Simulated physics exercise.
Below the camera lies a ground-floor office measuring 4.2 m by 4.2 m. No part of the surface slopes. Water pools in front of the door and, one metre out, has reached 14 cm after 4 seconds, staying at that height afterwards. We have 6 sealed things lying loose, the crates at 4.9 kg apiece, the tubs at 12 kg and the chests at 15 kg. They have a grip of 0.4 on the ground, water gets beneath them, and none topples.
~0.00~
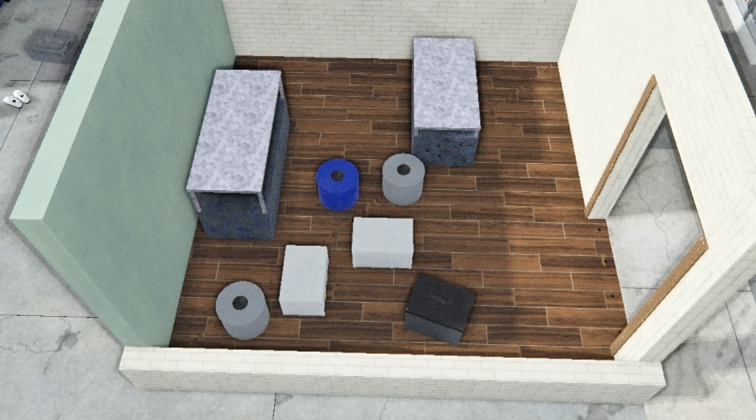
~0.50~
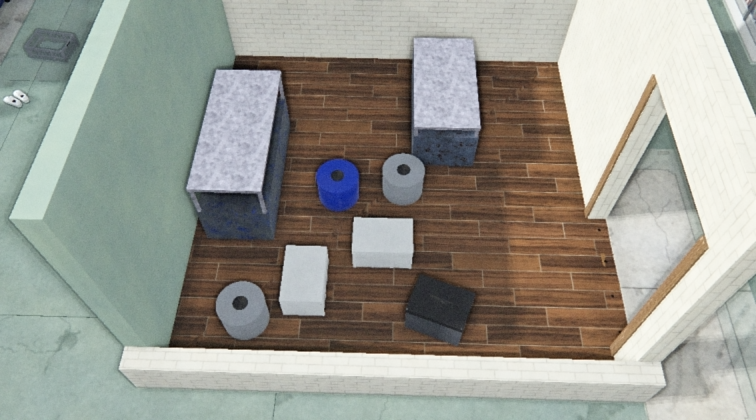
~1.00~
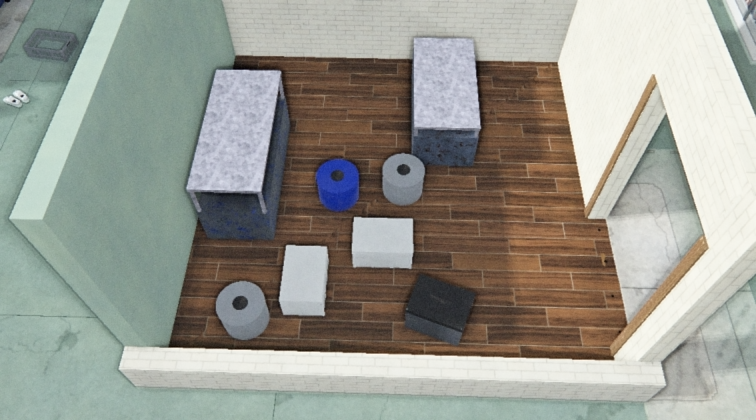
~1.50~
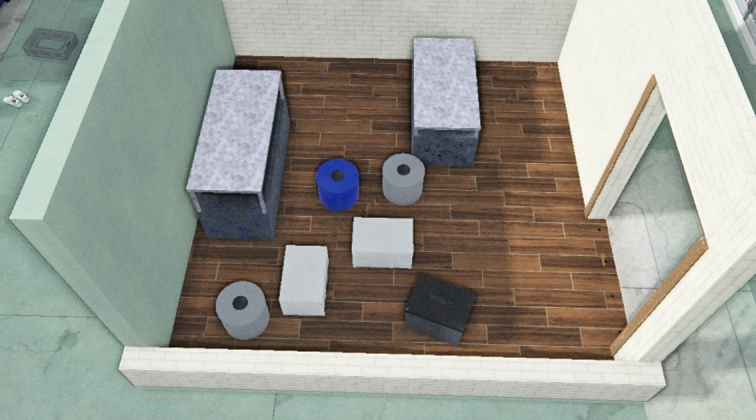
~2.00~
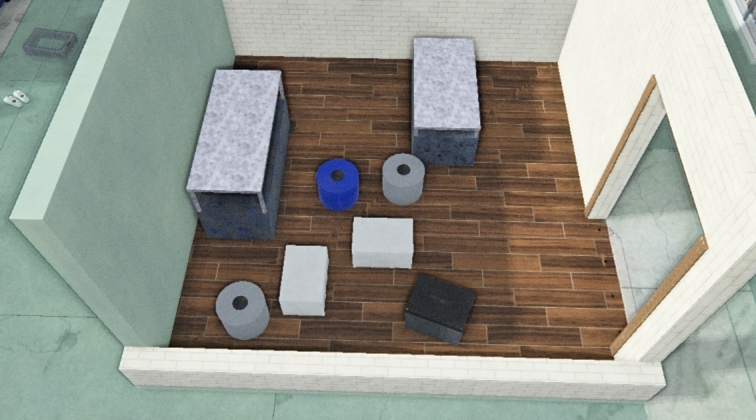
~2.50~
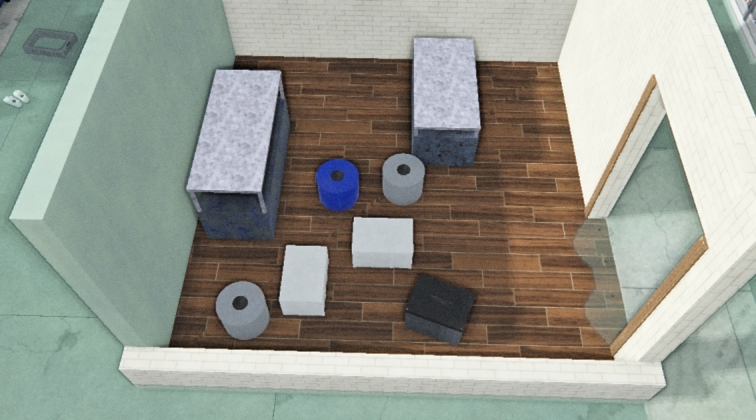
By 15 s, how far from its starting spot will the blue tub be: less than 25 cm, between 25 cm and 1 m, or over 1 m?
The blue tub ends up more than 1 m away.
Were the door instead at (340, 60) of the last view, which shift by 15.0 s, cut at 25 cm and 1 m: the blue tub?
I'd expect the blue tub to get swept far off.
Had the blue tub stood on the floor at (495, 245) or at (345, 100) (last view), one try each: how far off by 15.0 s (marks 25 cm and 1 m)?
First try it drifts well away, second try it goes a bit.
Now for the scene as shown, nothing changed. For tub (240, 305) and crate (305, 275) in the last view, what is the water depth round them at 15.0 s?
Some 11 cm at the first, some 9 cm at the second.
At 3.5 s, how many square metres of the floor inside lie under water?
Roughly 1.5 m2.
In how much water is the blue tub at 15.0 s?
Near 10 cm deep.
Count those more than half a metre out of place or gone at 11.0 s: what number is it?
By my tally, 3.
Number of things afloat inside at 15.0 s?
Total: 6.
After 3.5 s the blue tub is near (337, 176), 0.0 m from its start, aground; 0 afloat.
After 6.8 s the blue tub is near (337, 176), 0.0 m from its start, aground; 2 afloat.
After 11.0 s the blue tub is near (331, 170), 0.1 m from its start, aground; 4 afloat.
After 15.0 s the blue tub is near (320, 61), 1.7 m from its start, afloat; 6 afloat.
